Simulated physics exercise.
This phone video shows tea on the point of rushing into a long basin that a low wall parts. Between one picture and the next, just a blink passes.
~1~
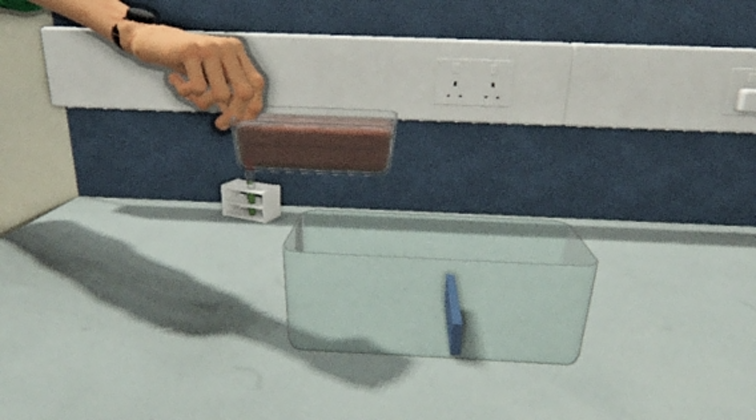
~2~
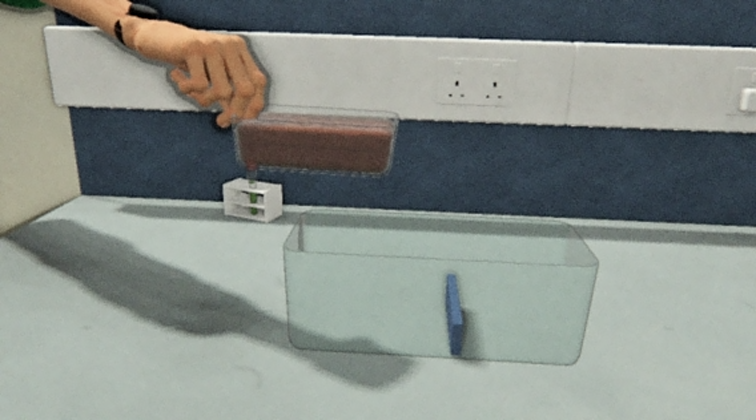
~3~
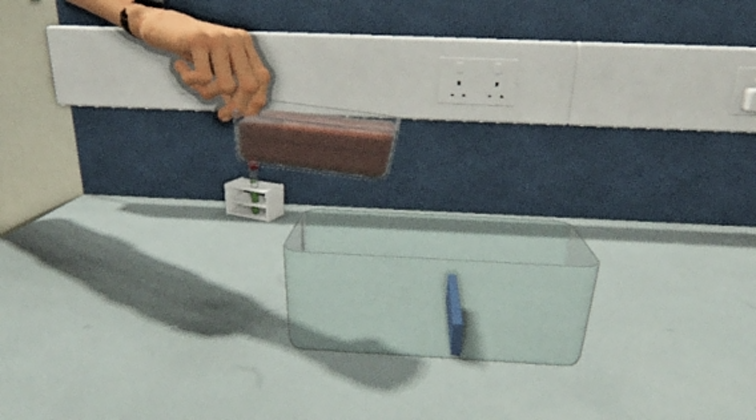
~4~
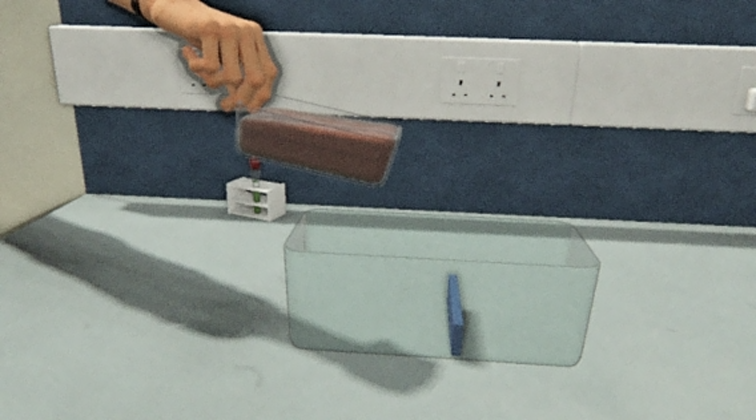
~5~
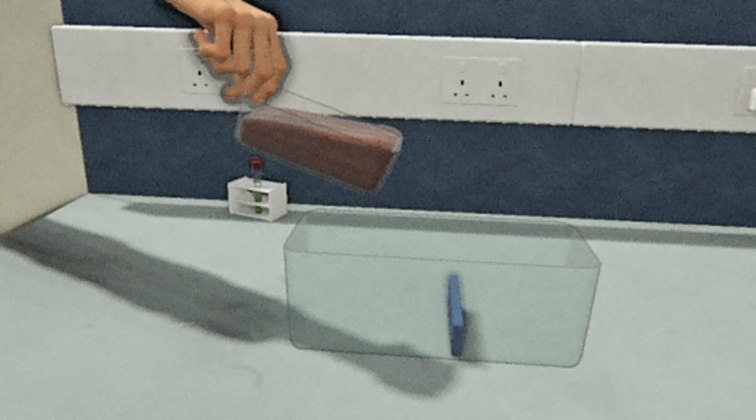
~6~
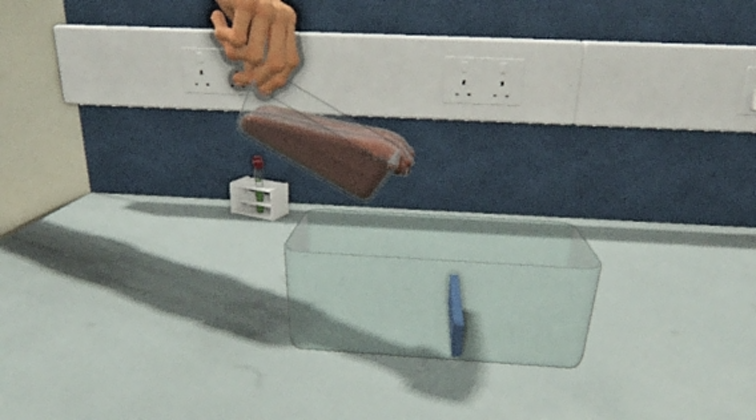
A hand tilts a clear container of reddish-brown tea rightward above a long clear basin.
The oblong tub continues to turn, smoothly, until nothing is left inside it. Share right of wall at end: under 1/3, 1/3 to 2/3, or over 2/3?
I expect the share right of the wall to be below a third.
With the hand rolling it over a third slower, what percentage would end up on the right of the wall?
Near 40 parts in a hundred.
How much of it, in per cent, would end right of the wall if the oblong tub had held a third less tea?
I'd say roughly 5 percent.
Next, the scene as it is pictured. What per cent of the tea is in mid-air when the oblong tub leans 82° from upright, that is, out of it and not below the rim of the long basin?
Some 25 per cent, I'd say.
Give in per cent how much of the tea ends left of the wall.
About 65 per cent.
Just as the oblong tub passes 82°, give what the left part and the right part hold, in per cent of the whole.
Left side 45 in a hundred, right side 20 in a hundred.
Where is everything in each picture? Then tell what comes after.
In the first frame, it leans 0°; its right rim is at (396, 120); the tea meets the walls at (246, 120) and (393, 126); the long basin's rim runs from (293, 230) to (583, 244); the wall's top is at (454, 298).
In the second frame, it leans 1°; its right rim is at (397, 121); the tea meets the walls at (246, 118) and (394, 126).
In the third frame, it leans 5°; its right rim is at (398, 126); the tea meets the walls at (248, 116) and (396, 129).
In the fourth frame, it leans 11°; its right rim is at (400, 135); the tea meets the walls at (250, 114) and (399, 132).
In the fifth frame, it leans 19°; its right rim is at (400, 146); the tea meets the walls at (252, 112) and (399, 140); 3 per cent is over the edge.
In the sixth frame, it leans 28°; its right rim is at (398, 159); the tea meets the walls at (252, 110) and (382, 143); 11 per cent is over the edge.
A moment on, the oblong tub is tipped on its side and 8 per cent is still to pour, 44 is left of the wall and 19 right of it.
Next, the oblong tub is tipped on its side and 2 per cent is still to pour, 65 is left of the wall and 24 right of it.
Then the oblong tub is tipped on its side and 0 per cent is still to pour, 67 is left of the wall and 24 right of it.
Later the oblong tub is tipped on its side and 0 per cent is still to pour, 67 is left of the wall and 24 right of it.
At rest 66 per cent lies left of the wall, 24 right of it and 9 outside.
